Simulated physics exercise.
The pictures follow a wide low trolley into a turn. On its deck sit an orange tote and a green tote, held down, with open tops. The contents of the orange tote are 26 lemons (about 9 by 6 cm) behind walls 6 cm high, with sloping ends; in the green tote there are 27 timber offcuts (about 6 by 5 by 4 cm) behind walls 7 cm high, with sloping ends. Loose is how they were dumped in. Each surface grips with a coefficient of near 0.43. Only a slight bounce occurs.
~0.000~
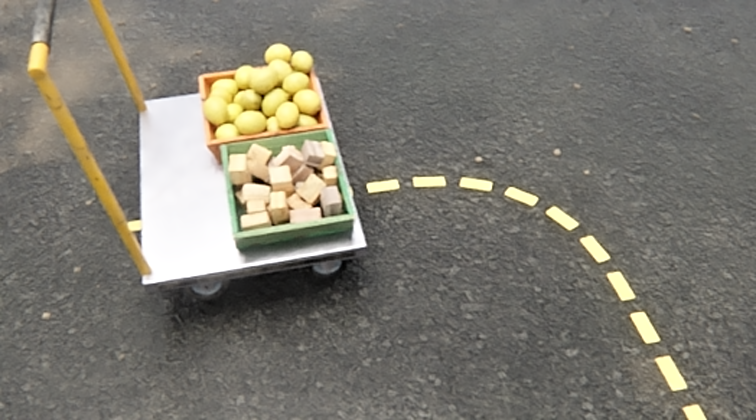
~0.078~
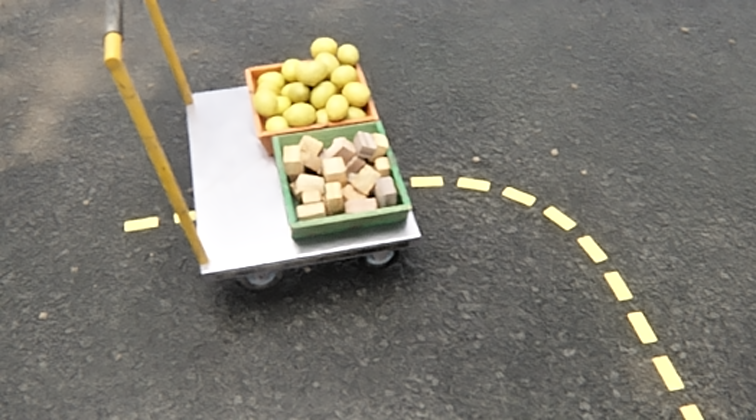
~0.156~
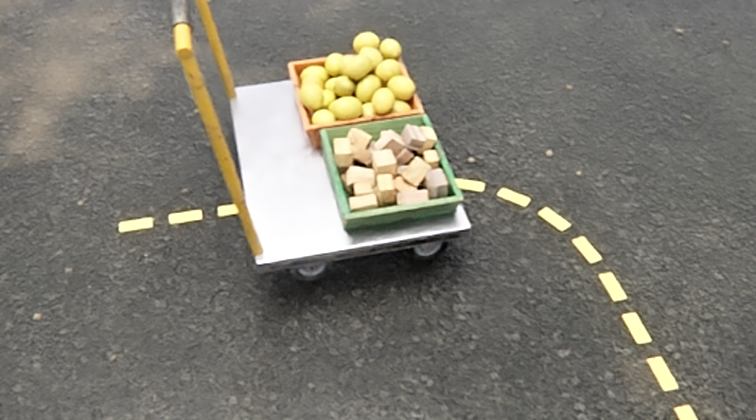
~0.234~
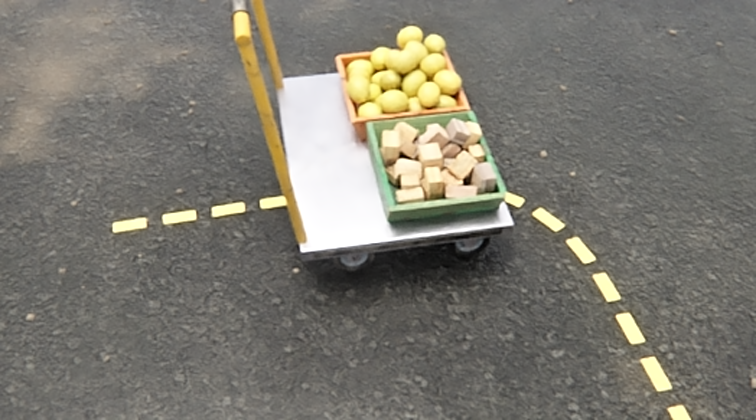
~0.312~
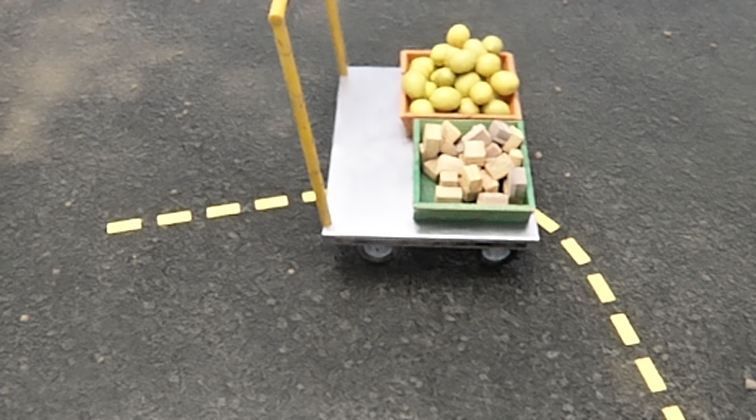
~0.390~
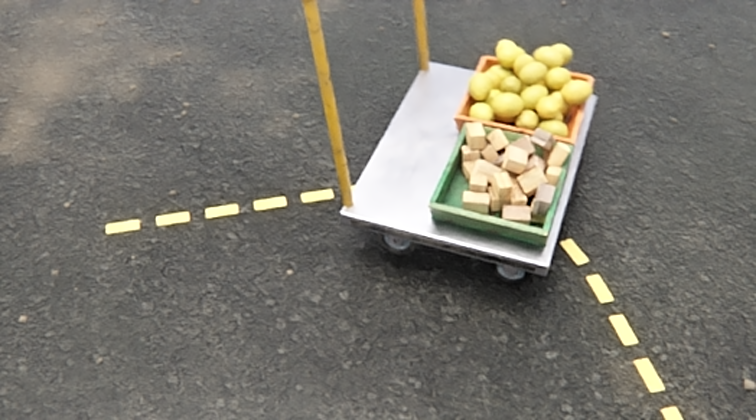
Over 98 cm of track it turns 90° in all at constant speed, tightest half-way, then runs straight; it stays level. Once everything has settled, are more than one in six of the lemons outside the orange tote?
Spilled share: High, past a sixth.
After 0.44 s, 3 of 26 out of the orange tote and 0 of 27 out of the green tote.
After 0.54 s, 7 of 26 out of the orange tote and 1 of 27 out of the green tote.
After 0.70 s, 9 of 26 out of the orange tote and 1 of 27 out of the green tote.
When it is over (at 1.15 s), 10 of 26 out of the orange tote and 1 of 27 out of the green tote. Asked share, 10 of 26, 38 per cent.
